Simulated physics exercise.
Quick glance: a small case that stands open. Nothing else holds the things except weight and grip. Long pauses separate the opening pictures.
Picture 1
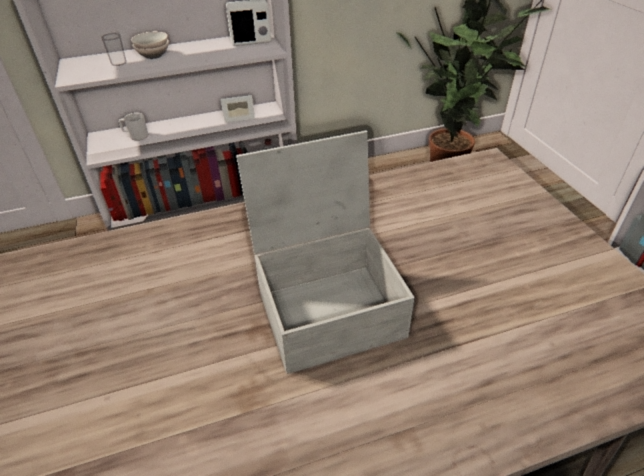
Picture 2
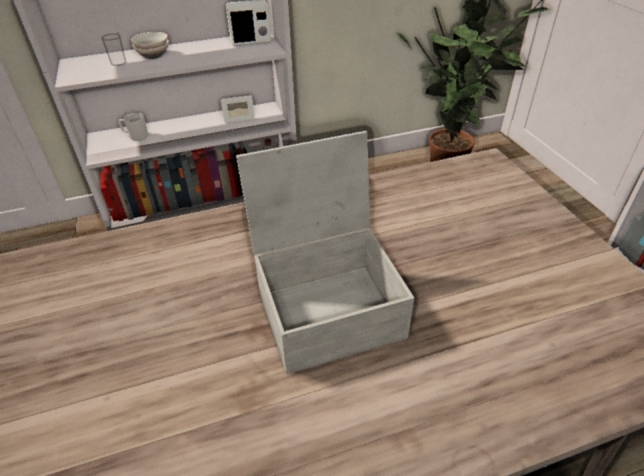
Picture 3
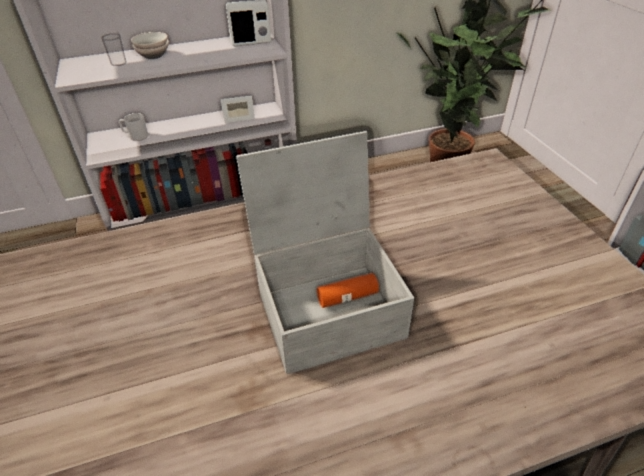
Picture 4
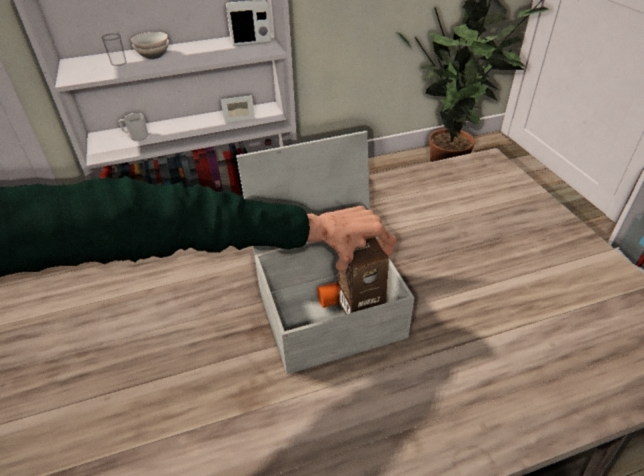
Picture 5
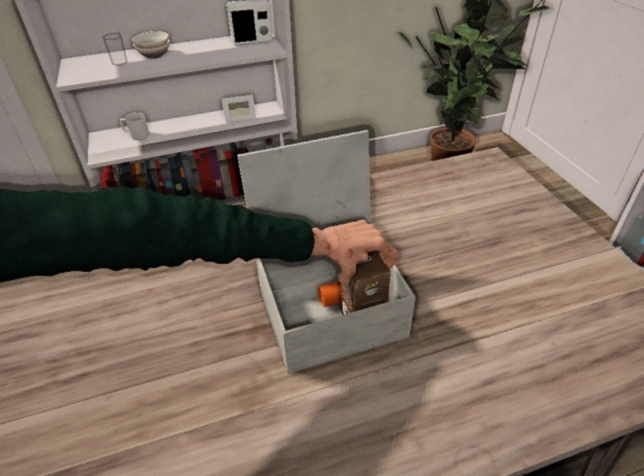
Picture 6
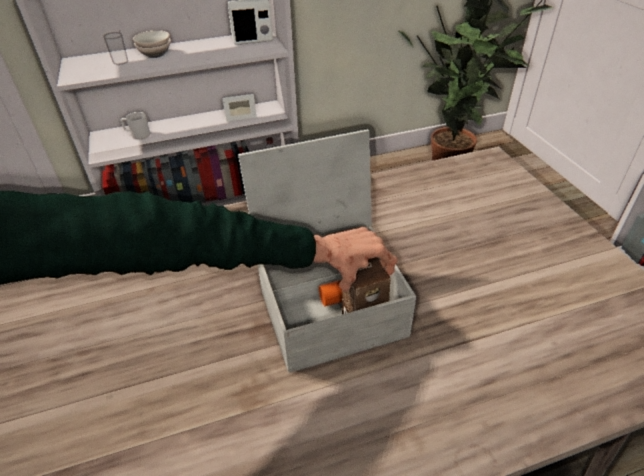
At the start, a small gray box stands open and empty on a wooden table, and then an orange cylinder appears lying inside it. Next, a hand in a dark green sleeve, reaching from the left, lowers a brown carton a short way into the box beside the cylinder, still holding it.
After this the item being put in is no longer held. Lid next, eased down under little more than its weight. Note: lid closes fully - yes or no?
No.
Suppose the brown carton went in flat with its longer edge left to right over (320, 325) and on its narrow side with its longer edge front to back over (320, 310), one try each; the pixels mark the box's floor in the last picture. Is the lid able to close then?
On the first go the lid settles shut, and on the second go it settles shut.
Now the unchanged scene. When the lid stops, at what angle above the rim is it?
The lid sits around 20° above the rim.
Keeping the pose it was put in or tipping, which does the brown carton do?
At the finish it holds its orientation.
Then, 1.40 s after the last picture, lid 78° above the rim.
Then, 1.70 s after the last picture, lid 48° above the rim.
At rest, lid 19° above the rim; both in place. Seen from the same camera at the end, brown carton near (365, 300).
